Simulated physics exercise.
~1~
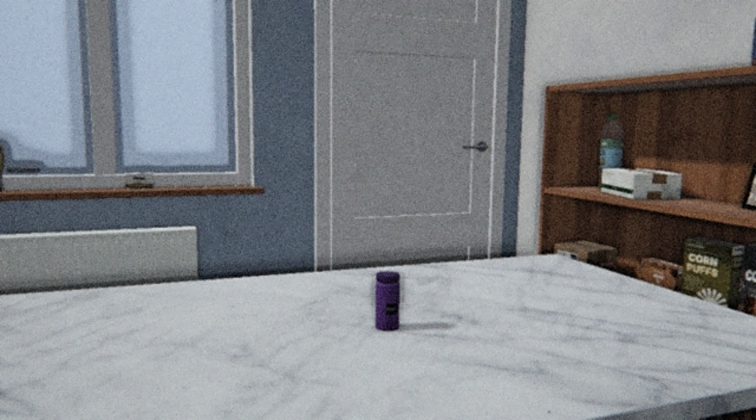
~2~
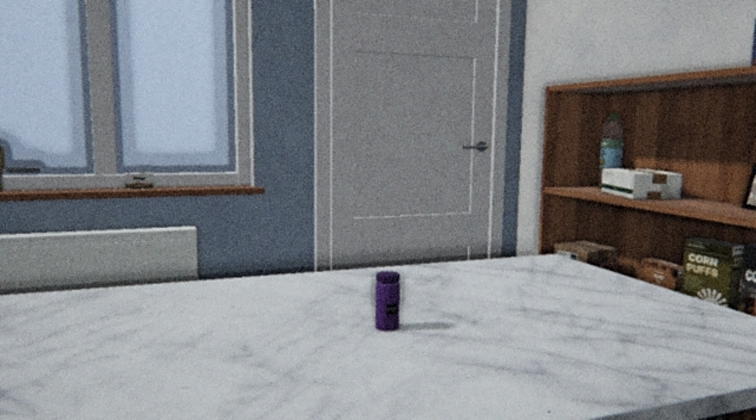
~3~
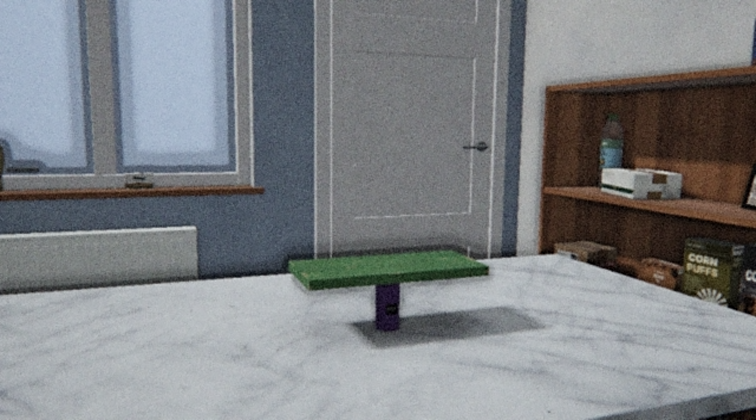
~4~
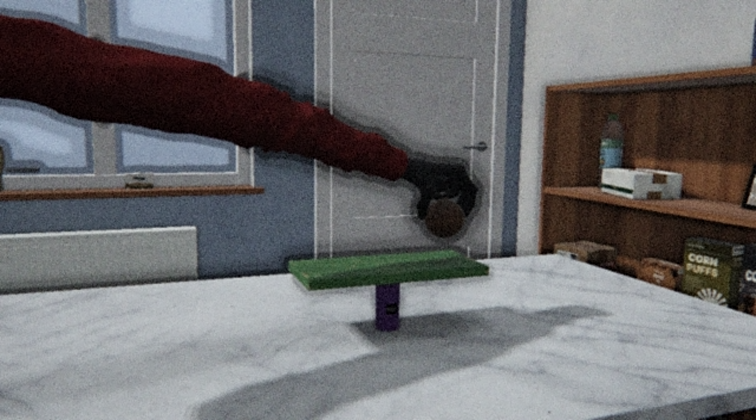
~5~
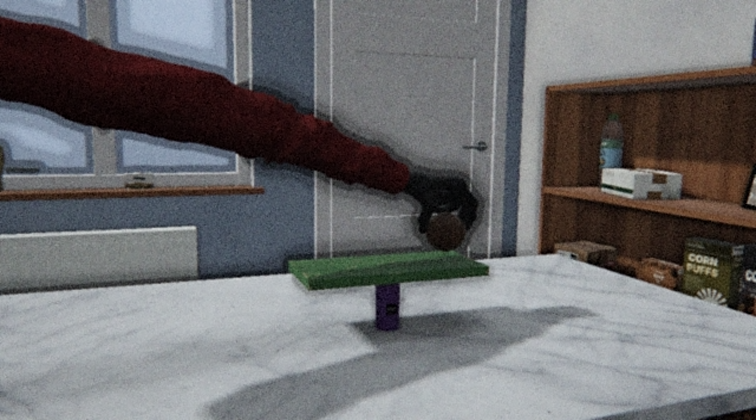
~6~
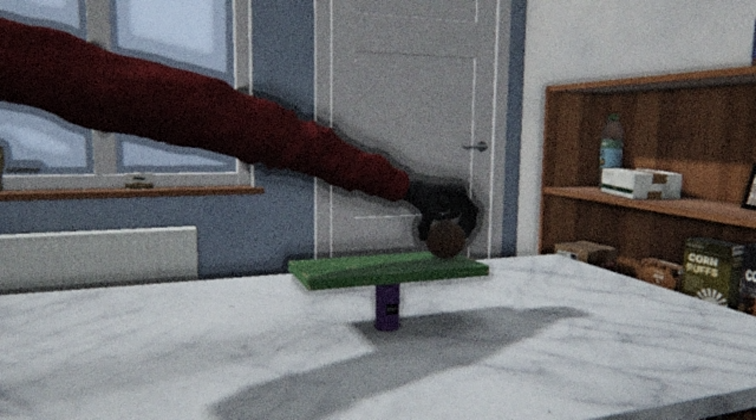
An arm in a dark red sleeve lowered a round brown onion onto the right side of a green board, which had appeared on top of a small purple shaker on the marble table.
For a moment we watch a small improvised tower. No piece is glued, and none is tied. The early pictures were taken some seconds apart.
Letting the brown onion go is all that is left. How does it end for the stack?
In the end the stack comes down.
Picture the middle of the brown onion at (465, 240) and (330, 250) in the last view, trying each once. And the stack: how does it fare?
First try: Topples; second try: Topples.
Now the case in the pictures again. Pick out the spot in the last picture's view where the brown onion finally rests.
The object finishes somewhere near (490, 298).
Then, 0.50 s after the last picture, brown onion now fallen; green board tipped 44° from how it was.
Then, 0.60 s after the last picture, green board tipped 42° from how it was.
At rest, fallen, brown onion; moved from the start, green board; purple shaker in place. Seen from the same camera at the end, brown onion near (490, 298). The stack gives way.
